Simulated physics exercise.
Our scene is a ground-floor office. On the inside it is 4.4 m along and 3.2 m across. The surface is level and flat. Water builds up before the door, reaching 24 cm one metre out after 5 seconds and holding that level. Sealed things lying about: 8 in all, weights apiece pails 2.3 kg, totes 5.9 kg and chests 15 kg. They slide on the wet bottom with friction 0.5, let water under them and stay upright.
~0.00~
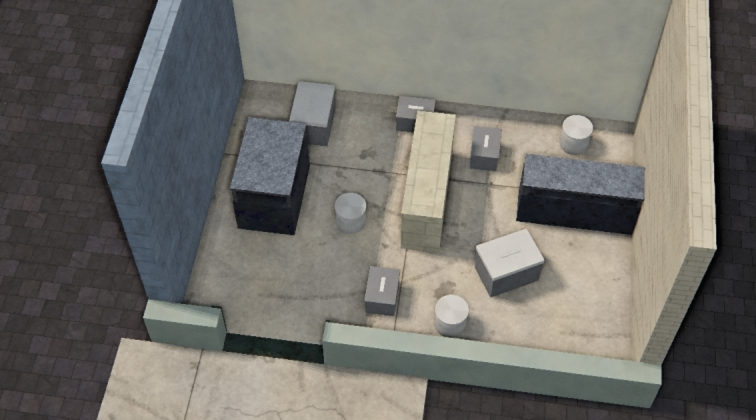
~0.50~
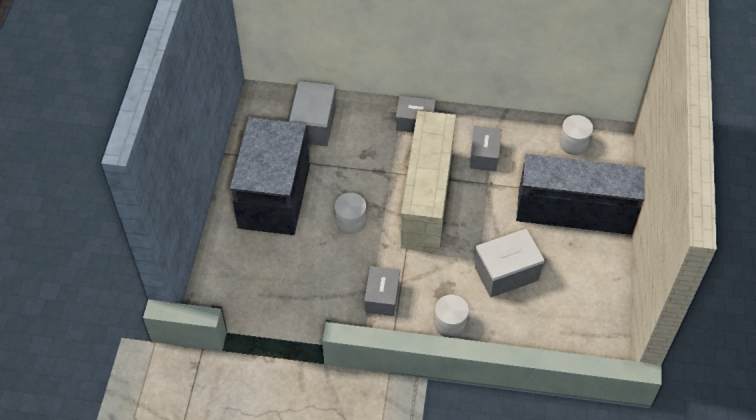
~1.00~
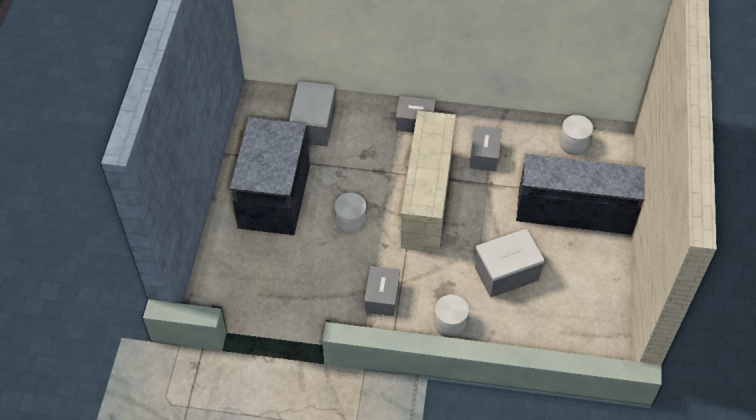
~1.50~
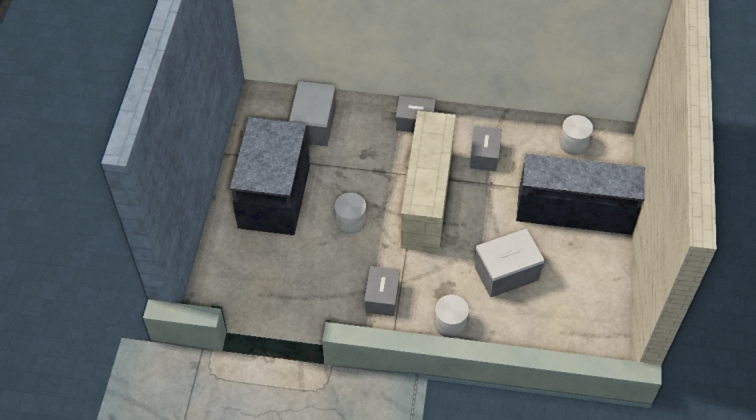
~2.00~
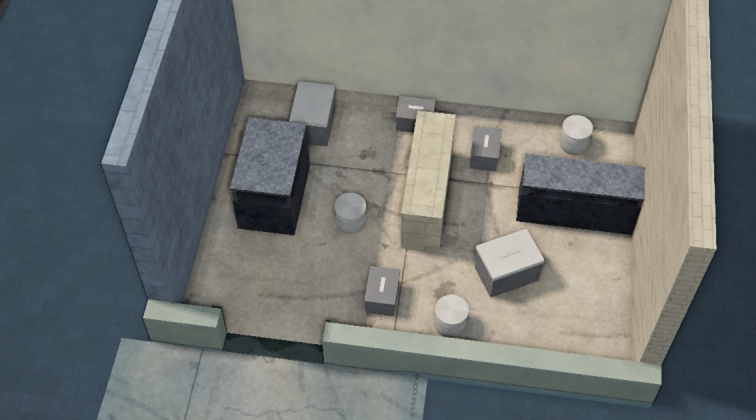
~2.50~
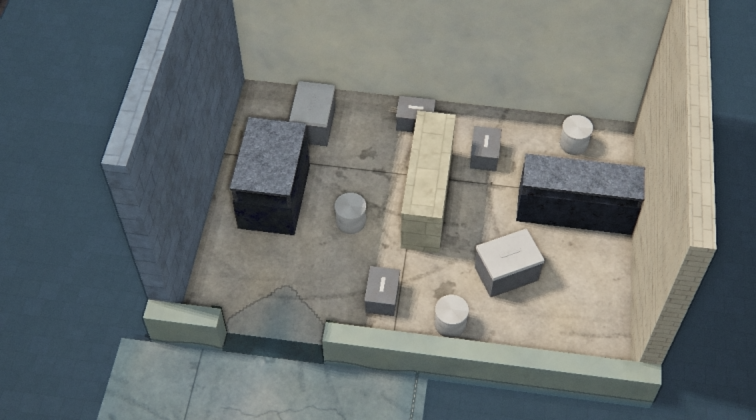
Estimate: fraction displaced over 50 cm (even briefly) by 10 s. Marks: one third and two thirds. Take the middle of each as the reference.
Between one and two thirds.
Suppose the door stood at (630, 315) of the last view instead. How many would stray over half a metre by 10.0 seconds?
The answer would then be 6.
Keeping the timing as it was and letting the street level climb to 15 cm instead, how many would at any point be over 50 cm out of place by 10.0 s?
So the tally would be 2.
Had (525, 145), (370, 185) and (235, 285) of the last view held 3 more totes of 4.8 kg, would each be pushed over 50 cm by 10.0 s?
In turn: More, over, under.
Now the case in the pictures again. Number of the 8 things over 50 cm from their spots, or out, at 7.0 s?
Count: 2.
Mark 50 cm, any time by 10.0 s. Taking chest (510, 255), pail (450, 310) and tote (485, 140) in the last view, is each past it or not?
So that's inside it for the first, inside it for the second and inside it for the last.
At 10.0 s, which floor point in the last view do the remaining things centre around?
Centred roughly on (463, 203).
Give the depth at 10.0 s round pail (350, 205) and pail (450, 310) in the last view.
First about 14 cm, second about 3 cm.
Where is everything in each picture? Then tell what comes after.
The first picture shows a pail at (578, 127) rests on the ground; a tote at (416, 108), on the bottom; 0.0 m2 under water; 0 of 8 have shifted.
The second picture shows a pail at (578, 127) rests on the ground; a tote at (416, 108) rests on the ground; water covers 0.0 m2; 0 of 8 have shifted.
The third picture shows a pail at (578, 127) rests on the ground; a tote at (416, 108) rests on the ground; 0.0 m2 under water; 0 of 8 have shifted.
The fourth picture shows a pail at (578, 127), on the bottom; a tote at (416, 108), on the bottom; 0.0 m2 under water; 0 of 8 have shifted.
The fifth picture shows a pail at (578, 127), on the bottom; a tote at (416, 108) rests on the ground; 0.0 m2 under water; 0 of 8 have shifted.
The sixth picture shows a pail at (578, 127) rests on the ground; a tote at (416, 108), on the bottom; water covers 0.4 m2; 0 of 8 have shifted.
After 3.5 s 0 of 8 are over 50 cm from their spots; 0 afloat.
After 4.5 s 1 of 8 are over 50 cm from their spots; 0 afloat.
After 7.0 s 2 of 8 are over 50 cm from their spots; 2 afloat.
After 10.0 s 3 of 8 are over 50 cm from their spots, and 4 have been at some point; 5 afloat.
